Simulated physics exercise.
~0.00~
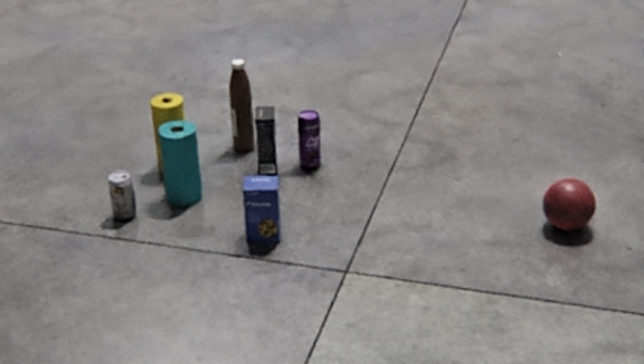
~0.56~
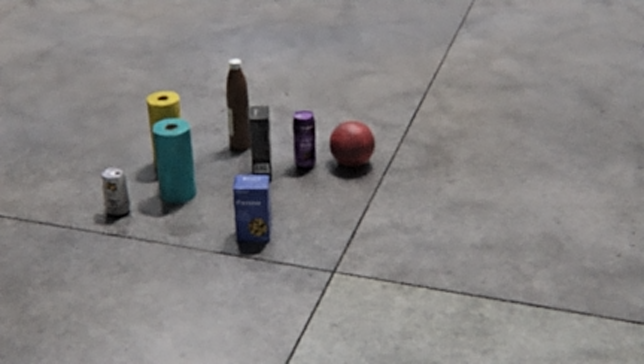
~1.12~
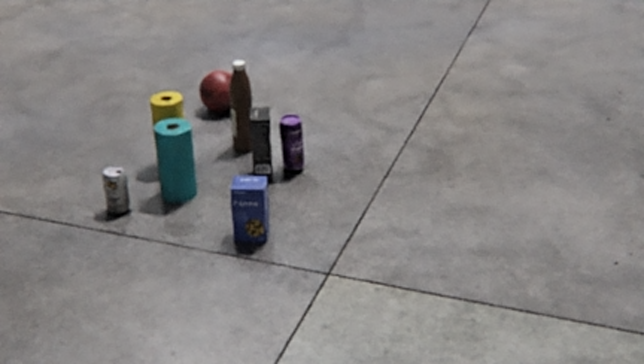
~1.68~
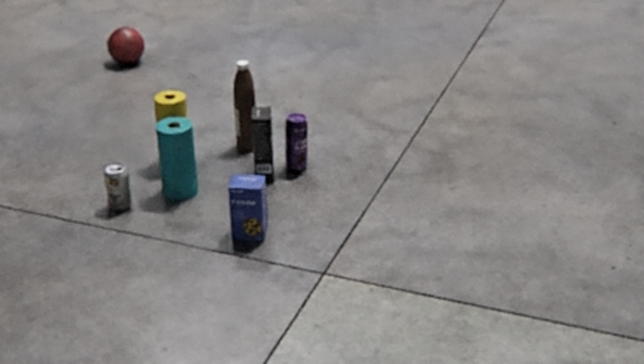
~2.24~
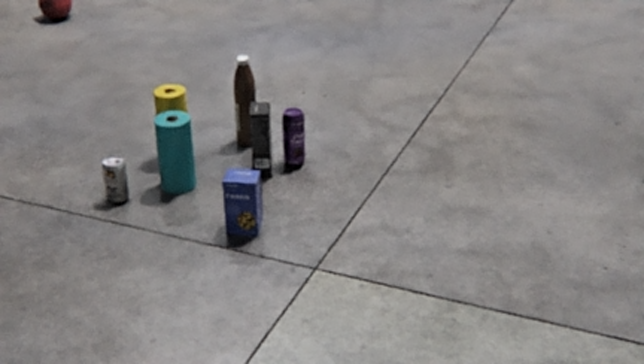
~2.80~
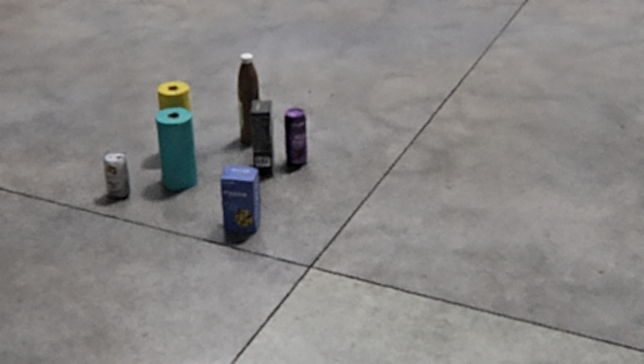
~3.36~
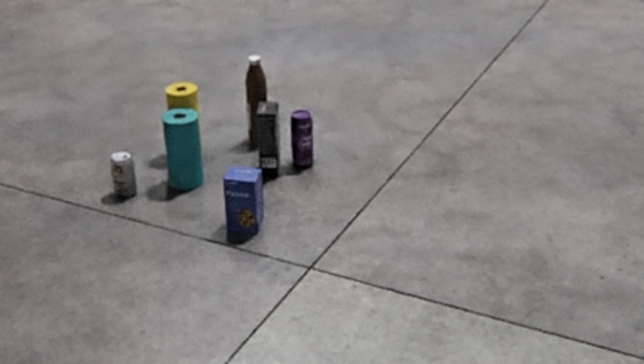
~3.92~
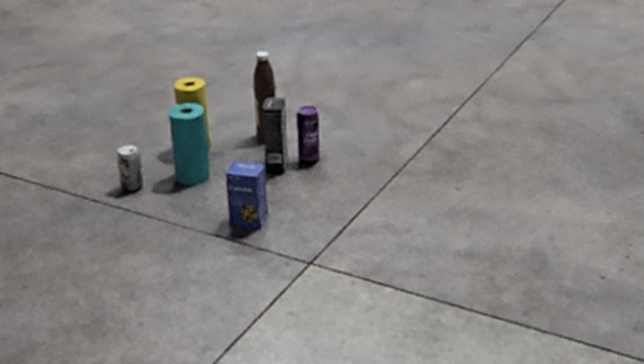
Red ball rolling left across a concrete floor, passing behind an upright cluster of bottle, cans, rolls and cartons, then leaving view.
